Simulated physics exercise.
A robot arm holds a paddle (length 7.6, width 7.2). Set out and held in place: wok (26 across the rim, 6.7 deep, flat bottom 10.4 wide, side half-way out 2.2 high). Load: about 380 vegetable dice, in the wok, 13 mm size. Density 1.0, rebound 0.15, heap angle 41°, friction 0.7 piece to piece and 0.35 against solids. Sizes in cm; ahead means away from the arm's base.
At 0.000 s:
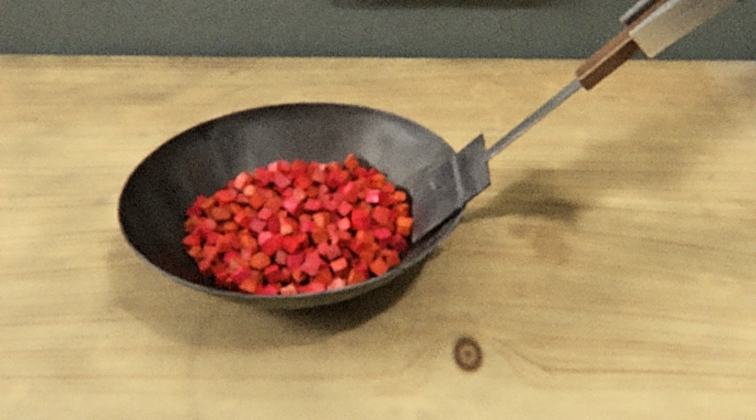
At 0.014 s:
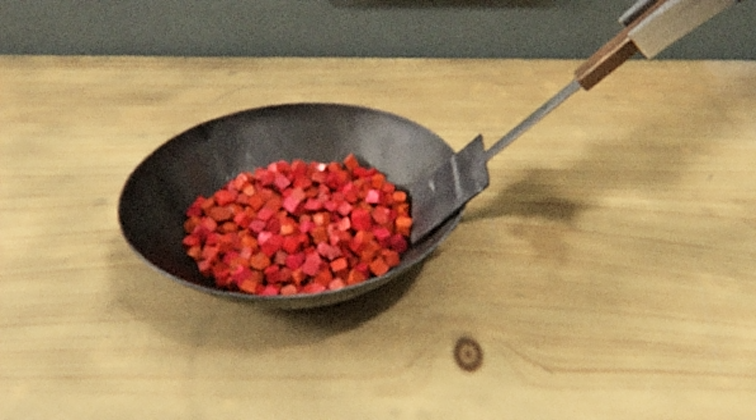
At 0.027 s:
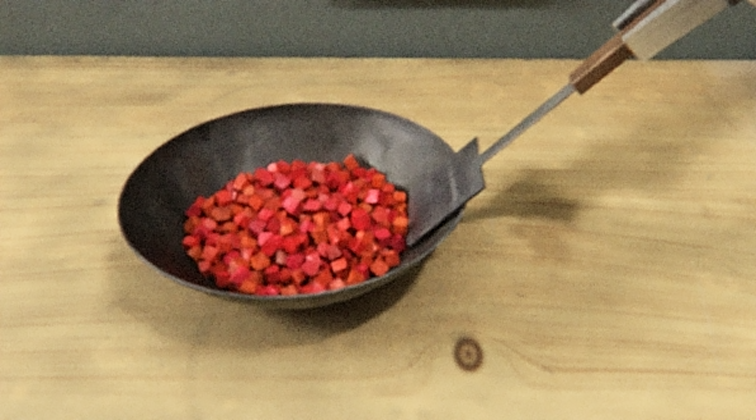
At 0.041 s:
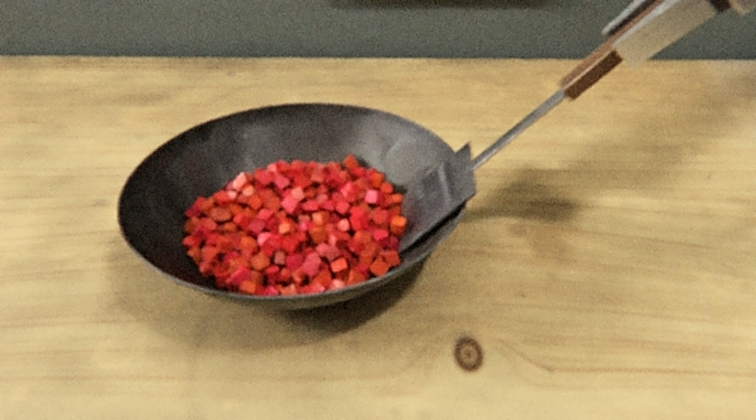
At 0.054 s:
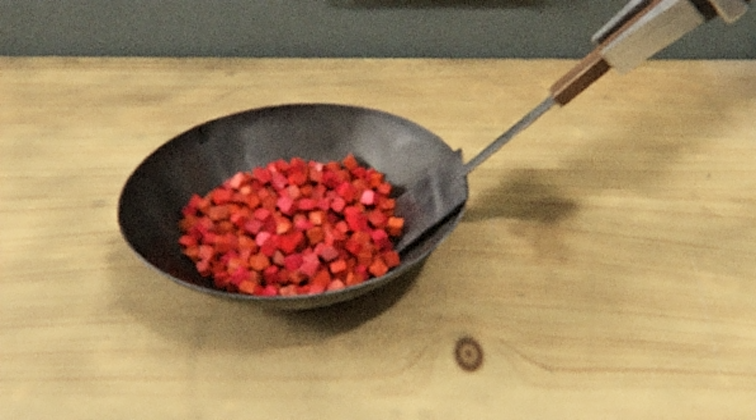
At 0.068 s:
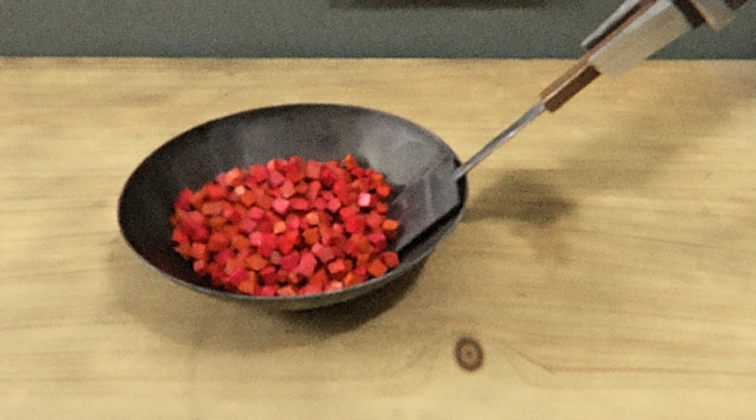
A pale wooden tabletop with a dark knot stands before a grey-green wall, seen from above and in front by a camera that stays still. A dark, wide wok sits left of centre, holding a heap of small red and orange-red cubes, with a grey metal paddle at its right side on a robot arm reaching in from the upper right. The arm slides the paddle slowly down and left into the wok, nudging the heap slightly leftward.
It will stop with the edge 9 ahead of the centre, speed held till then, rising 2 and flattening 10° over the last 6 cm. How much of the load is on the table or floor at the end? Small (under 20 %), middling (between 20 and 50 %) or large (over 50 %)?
Answer: Middling; between 20 and 50 % of the vegetable dice finish on the table or floor.
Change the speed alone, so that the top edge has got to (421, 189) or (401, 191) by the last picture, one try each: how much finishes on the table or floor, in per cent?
About 55 and 60 per cent.
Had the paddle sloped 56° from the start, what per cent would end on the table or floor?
Then about 40 per cent.
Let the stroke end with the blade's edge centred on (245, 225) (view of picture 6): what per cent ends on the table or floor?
About 5 per cent.
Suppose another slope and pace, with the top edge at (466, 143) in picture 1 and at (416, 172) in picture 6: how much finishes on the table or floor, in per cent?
Some 50 per cent.
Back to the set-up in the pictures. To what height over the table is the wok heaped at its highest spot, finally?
Roughly 8.5 cm.
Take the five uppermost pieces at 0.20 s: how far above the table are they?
Some 8 cm.
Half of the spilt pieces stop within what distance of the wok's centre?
Some 20 cm.
After 0.20 s, sloping 46°, highest piece 8 above the table; 375 in the wok.
After 0.34 s, sloping 43°, highest piece 10 above the table; 343 in the wok, 3 on the table or floor, 29 on the blade or in flight.
After 0.60 s, sloping 36°, highest piece 8 above the table; 238 in the wok, 132 on the table or floor, 5 on the blade or in flight.
After 1.65 s, sloping 36°, highest piece 8 above the table; 238 in the wok, 137 on the table or floor.
In the end, 238 in the wok, 137 on the table or floor. That is 37 % on the table or floor.
